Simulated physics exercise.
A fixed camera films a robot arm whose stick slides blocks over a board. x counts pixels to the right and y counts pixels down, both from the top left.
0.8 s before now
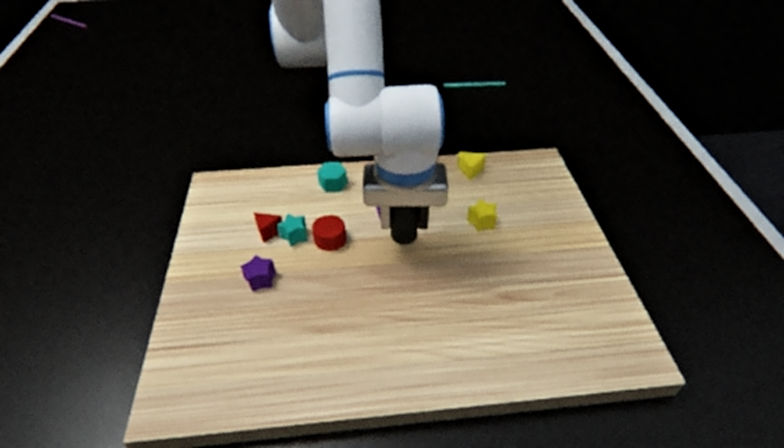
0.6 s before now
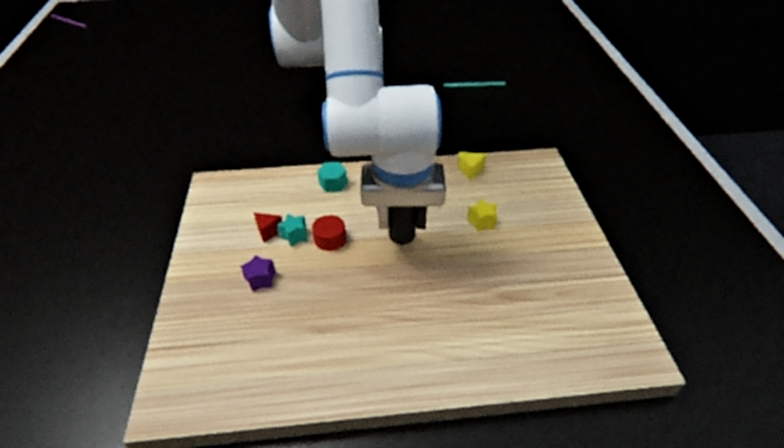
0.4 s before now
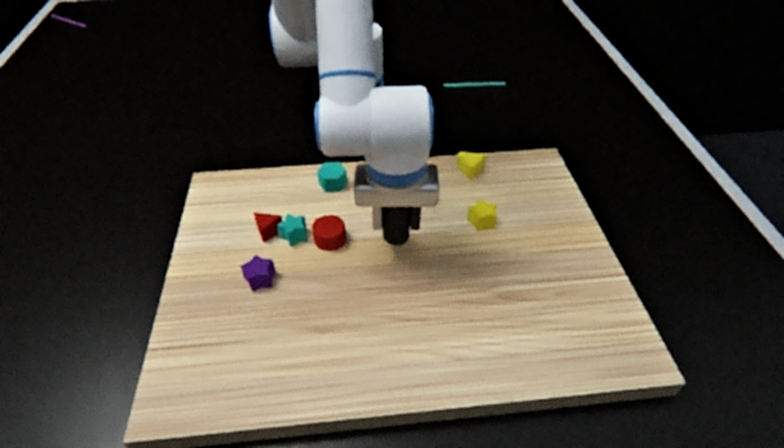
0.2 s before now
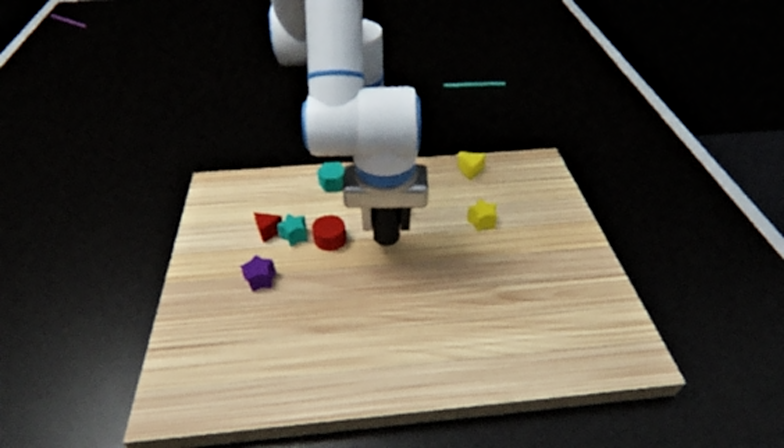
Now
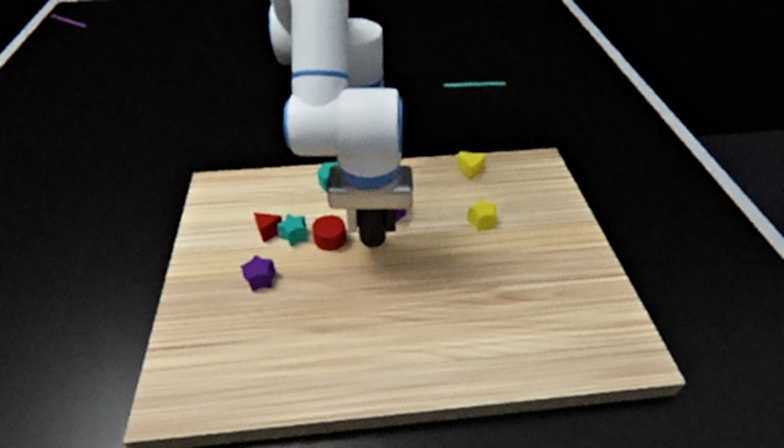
White robot arm sliding its dark stick slowly left across a wooden board toward a red circle, the coloured blocks staying still.
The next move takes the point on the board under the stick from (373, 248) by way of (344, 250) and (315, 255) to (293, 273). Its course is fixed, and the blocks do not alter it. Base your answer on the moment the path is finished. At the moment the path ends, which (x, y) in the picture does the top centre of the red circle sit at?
Roughly at (305, 221).
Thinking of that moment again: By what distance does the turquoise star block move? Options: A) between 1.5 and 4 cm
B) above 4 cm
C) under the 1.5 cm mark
I choose A.
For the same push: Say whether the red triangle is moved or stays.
Gets moved.
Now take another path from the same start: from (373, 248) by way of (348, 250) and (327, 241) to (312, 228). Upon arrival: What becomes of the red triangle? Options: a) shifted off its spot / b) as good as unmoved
I'll go with a - shifted off its spot.
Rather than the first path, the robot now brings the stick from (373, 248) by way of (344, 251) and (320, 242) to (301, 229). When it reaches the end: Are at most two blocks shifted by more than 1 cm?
I believe not.
On the path given first. One third of the way, stick at (342, 240); turquoise star block at (290, 223); red circle at (318, 223).
Two thirds of the way, stick at (313, 246); red triangle at (257, 217); turquoise star block at (278, 221); red circle at (305, 221).
At the end, stick at (290, 264); purple star block not moved; red triangle at (257, 217); turquoise star block at (278, 221); red circle at (305, 221).
